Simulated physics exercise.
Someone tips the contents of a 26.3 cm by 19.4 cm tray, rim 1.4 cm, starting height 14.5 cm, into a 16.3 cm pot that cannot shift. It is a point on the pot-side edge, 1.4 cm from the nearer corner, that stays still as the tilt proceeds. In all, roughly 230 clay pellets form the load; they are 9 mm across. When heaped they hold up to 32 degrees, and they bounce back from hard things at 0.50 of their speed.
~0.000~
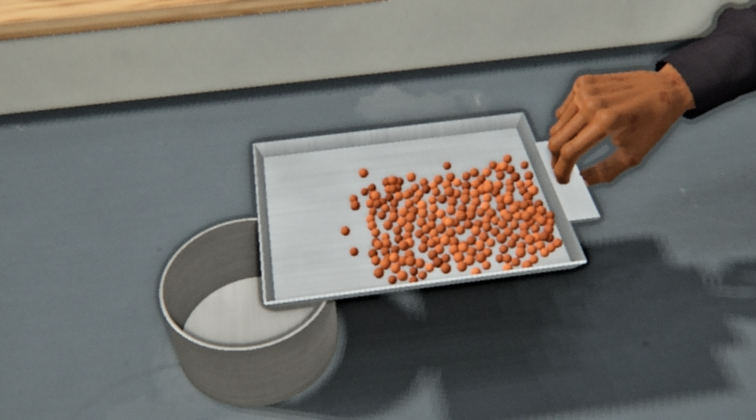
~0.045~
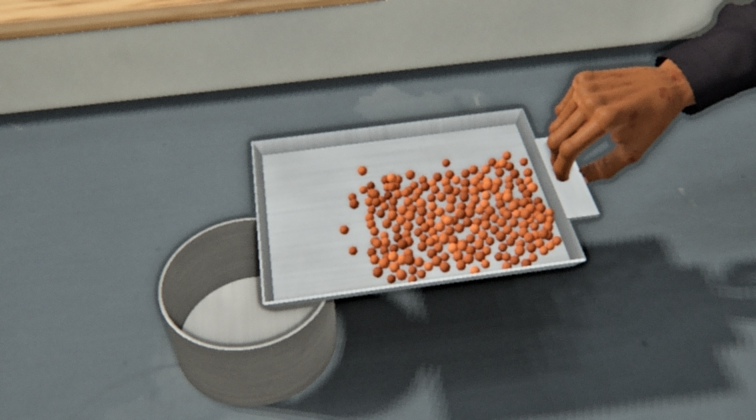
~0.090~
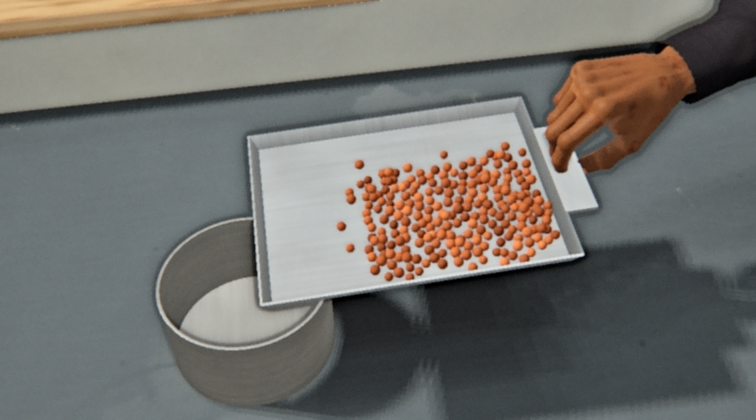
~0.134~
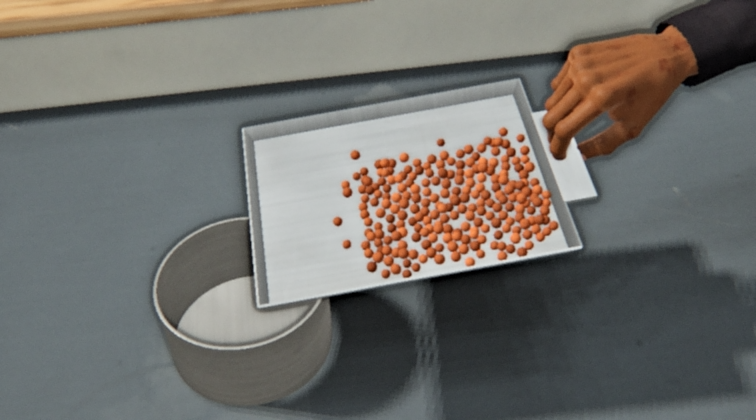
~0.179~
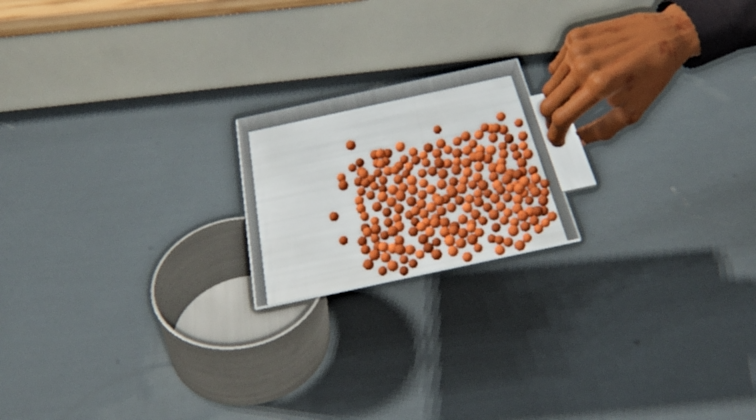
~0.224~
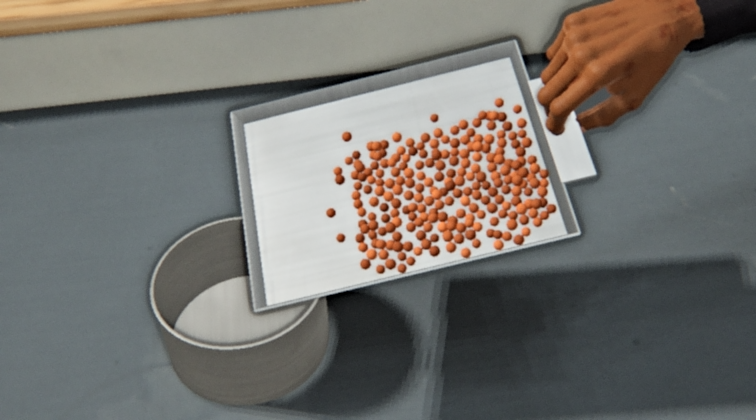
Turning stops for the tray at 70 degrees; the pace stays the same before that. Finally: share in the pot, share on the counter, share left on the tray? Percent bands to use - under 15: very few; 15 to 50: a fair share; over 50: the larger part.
Pot - very few, counter - the larger part, tray - very few.
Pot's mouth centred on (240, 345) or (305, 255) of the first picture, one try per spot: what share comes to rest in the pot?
Roughly 65 per cent, then 0 per cent.
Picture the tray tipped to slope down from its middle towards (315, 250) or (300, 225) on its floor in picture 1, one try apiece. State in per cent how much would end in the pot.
About 25 and 65 per cent.
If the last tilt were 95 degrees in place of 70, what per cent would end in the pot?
Share in the pot: Around 0 %.
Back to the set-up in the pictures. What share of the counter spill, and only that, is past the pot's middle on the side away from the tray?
Some 60 per cent.
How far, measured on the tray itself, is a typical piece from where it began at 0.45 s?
About 3 cm.
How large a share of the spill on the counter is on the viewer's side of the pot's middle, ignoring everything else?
Roughly 100 per cent.
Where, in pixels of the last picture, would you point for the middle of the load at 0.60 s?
Load centre: About (353, 265) px.
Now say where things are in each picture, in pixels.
Tray tilt 0 degrees, front corners at (273, 296) and (575, 256); middle of the pieces at (455, 223); pot at (247, 279), in the first picture.
Tray tilt 1 degrees, front corners at (272, 296) and (574, 254); middle of the pieces at (454, 221), in the second picture.
Tray tilt 4 degrees, front corners at (269, 297) and (573, 249), lowest corner left front; middle of the pieces at (452, 215), in the third picture.
Tray tilt 9 degrees, front corners at (266, 298) and (571, 242), lowest corner left front; middle of the pieces at (449, 207), in the fourth picture.
Tray tilt 14 degrees, front corners at (264, 299) and (569, 234), lowest corner left front; middle of the pieces at (446, 199), in the fifth picture.
Tray tilt 19 degrees, front corners at (262, 301) and (569, 228), lowest corner left front; middle of the pieces at (444, 192); pot at (238, 278). The tray's pace is about 115 degrees a second, in the sixth picture.
After 0.45 s, tilt 45 degrees; the tray holds 100 %, the pot 0 %.
After 0.60 s, tilt 62 degrees; the tray holds 90 %, the pot 0 %.
After 0.88 s, tilt 70 degrees; the tray holds 10 %, the pot 0 %.
At rest (1.7 s), pot 0 %, counter 95 %, tray 5 %.
